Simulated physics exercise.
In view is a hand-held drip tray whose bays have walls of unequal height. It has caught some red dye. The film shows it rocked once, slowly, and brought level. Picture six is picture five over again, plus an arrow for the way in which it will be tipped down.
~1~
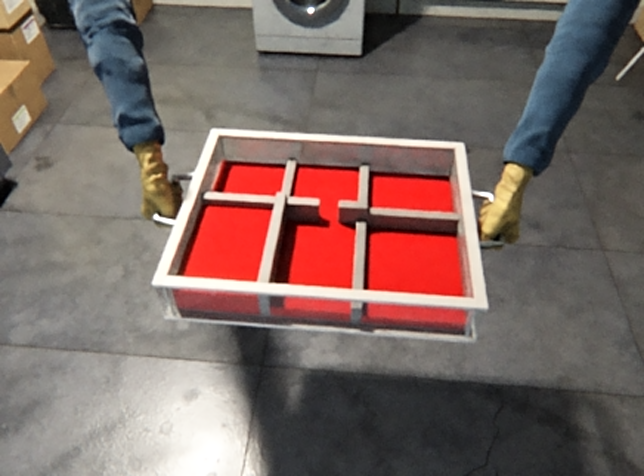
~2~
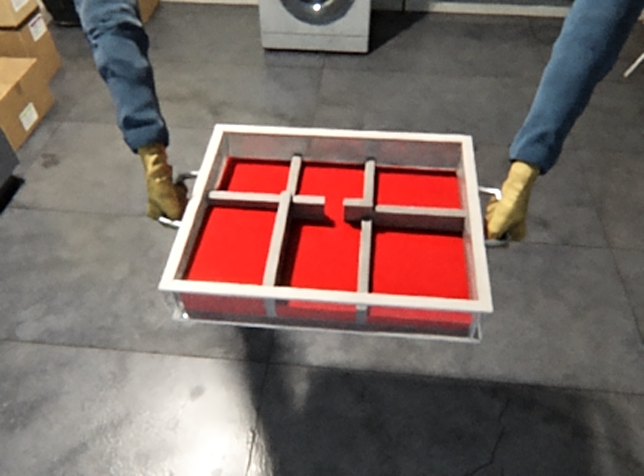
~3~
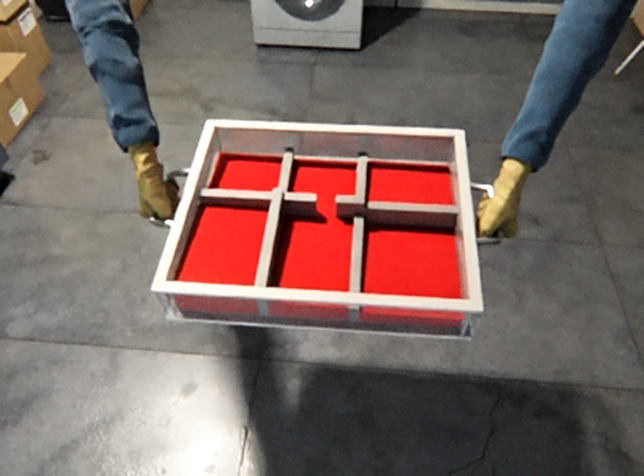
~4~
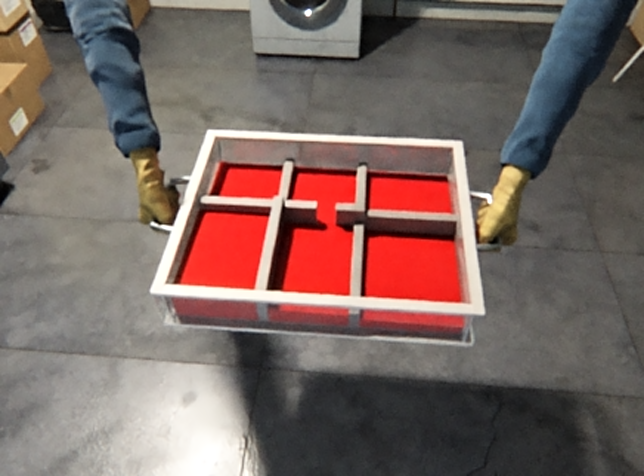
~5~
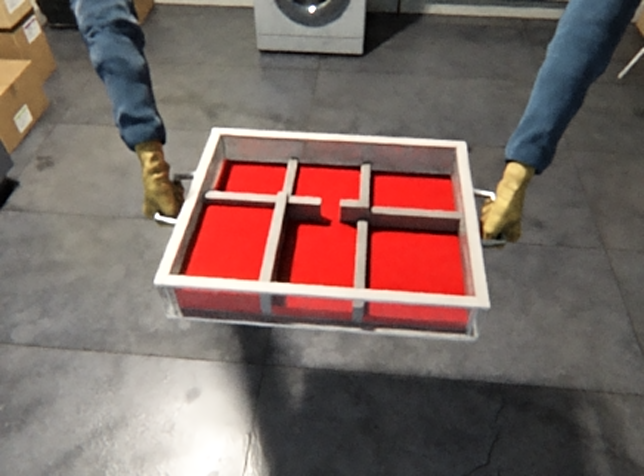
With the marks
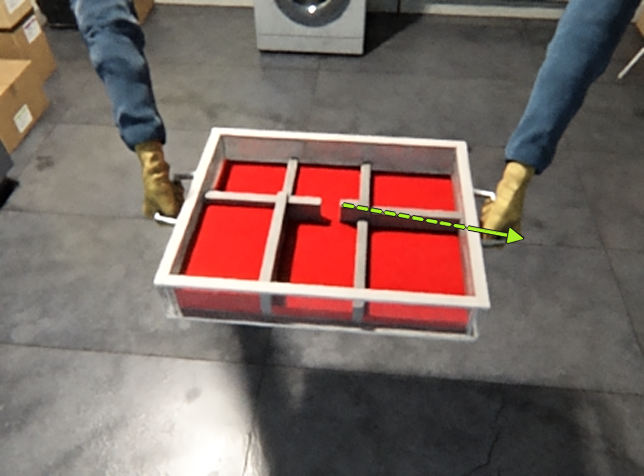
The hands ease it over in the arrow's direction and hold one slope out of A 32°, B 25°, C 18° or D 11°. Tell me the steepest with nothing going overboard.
Choose C.
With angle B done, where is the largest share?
It is the front right one.
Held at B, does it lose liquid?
Yes, it does.
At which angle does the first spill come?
Here it is angle B.
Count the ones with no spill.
Two.
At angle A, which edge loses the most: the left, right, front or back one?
Over the right one.
The tray is level; deepest in the front left bay, at (230, 245), shallowest in the back right.
Tipped about 3° down to the front; no wall is crossed.
Tipped about 5° down to the front; no wall is crossed.
Tipped about 3° down to the front; no wall is crossed.
The tray is level; deepest in the front left bay, at (232, 244), shallowest in the back right.
The arrow ends at (517, 237).
With A, about 36 % goes over the rim.
With B, about 7 % goes over the rim.
With C, nothing spills; the front left bay holds the most.
With D, nothing spills; the front left bay holds the most.
